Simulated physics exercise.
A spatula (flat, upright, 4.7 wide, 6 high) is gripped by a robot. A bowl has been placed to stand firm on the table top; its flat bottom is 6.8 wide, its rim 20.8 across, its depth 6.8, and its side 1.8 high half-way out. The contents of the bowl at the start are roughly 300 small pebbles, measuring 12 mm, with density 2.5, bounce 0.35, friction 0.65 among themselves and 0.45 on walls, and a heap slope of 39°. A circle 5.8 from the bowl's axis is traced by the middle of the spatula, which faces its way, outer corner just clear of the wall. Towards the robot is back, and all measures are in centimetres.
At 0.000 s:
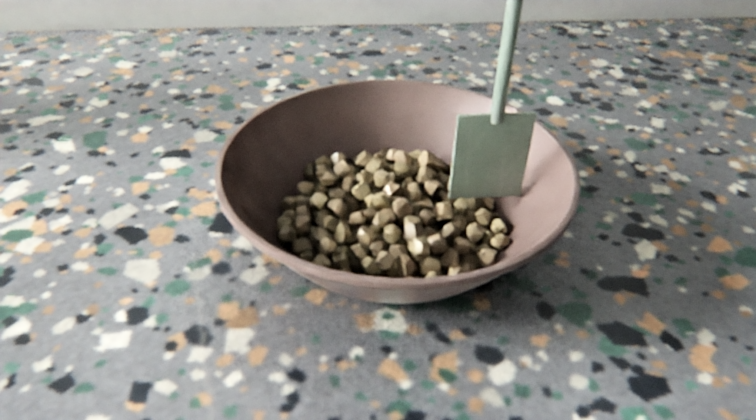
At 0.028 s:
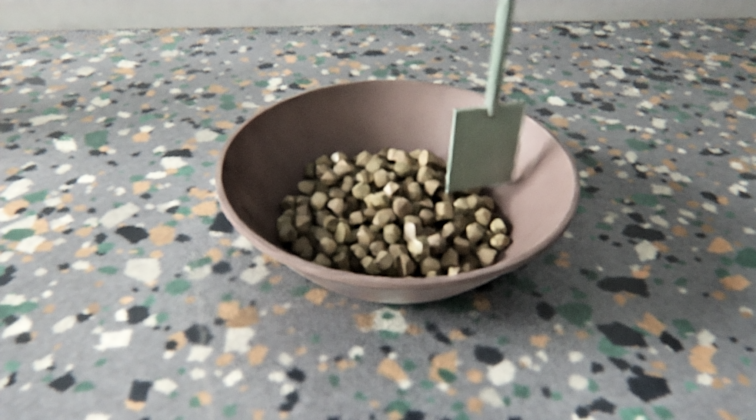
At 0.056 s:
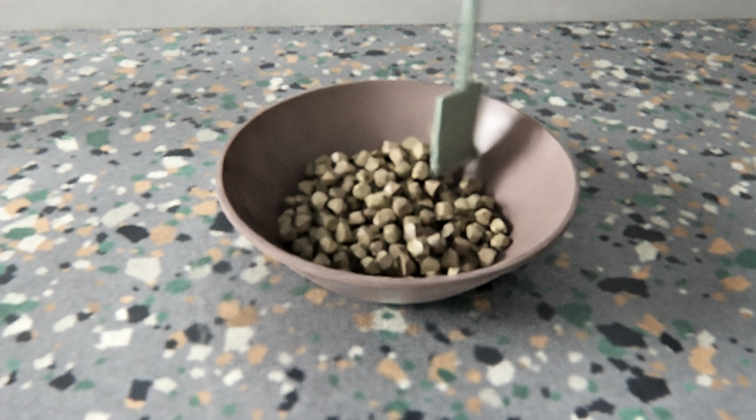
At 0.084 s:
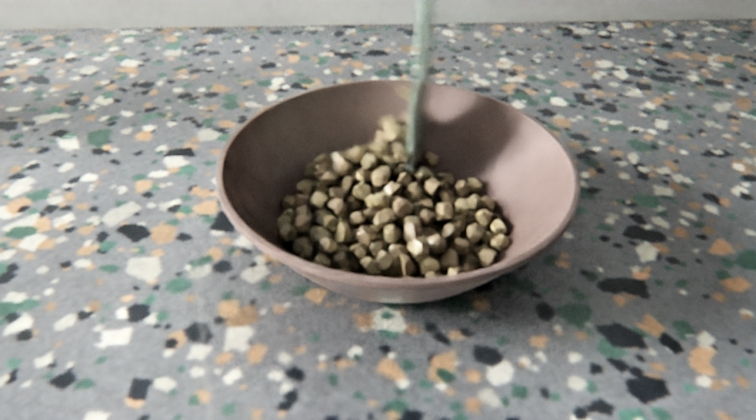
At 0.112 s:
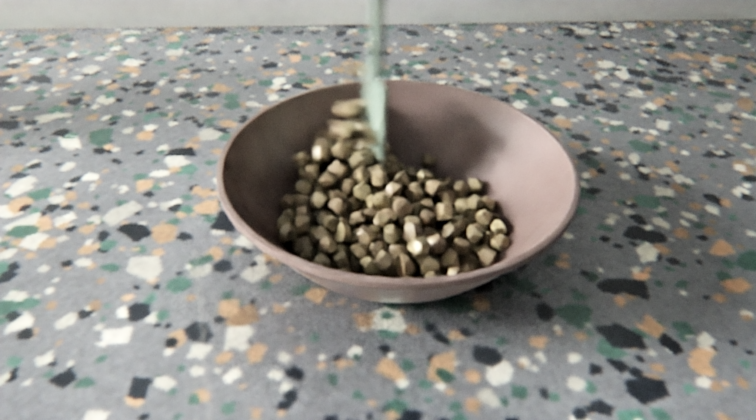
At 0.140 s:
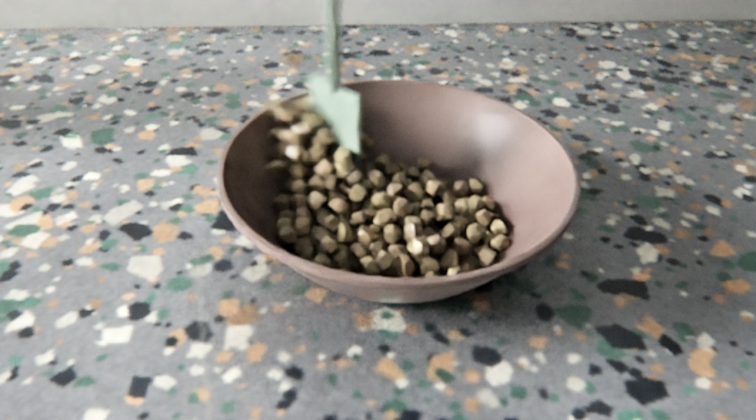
On a speckled terrazzo surface, a pale green spatula dips into a wide pinkish-brown bowl of small pebbles and sweeps from the right around the back to the left, pushing some of them up against the bowl's wall.
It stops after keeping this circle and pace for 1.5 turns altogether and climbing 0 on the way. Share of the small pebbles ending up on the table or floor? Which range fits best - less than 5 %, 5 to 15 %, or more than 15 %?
The range that fits is more than 15 %.
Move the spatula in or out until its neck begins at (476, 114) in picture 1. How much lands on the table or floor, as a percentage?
Some 40 per cent.
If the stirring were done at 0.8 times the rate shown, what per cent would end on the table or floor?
Close to 25 in a hundred.
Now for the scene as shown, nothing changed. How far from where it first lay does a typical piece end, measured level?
Roughly 1 cm, measured level.
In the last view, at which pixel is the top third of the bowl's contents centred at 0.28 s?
Centre of upper third: Approx. (437, 232) px.
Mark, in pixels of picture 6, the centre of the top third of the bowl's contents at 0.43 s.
Somewhere around (394, 192), I think.
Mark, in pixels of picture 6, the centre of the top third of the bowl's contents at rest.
Near (385, 212).
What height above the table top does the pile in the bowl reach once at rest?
Measured height: Some 5.0 cm.
By 0.28 s, 285° round, highest piece 12 above the table; 278 in the bowl, 3 on the table or floor, 22 in flight or on the tool.
By 0.43 s, 81° round, highest piece 12 above the table; 248 in the bowl, 26 on the table or floor, 29 in flight or on the tool.
By 0.70 s, 180° round, highest piece 5 above the table; 237 in the bowl, 65 on the table or floor, 1 in flight or on the tool.
By 1.40 s, 180° round, highest piece 4 above the table; 237 in the bowl, 66 on the table or floor.
Final count, 237 in the bowl, 66 on the table or floor. That is 22 % on the table or floor.
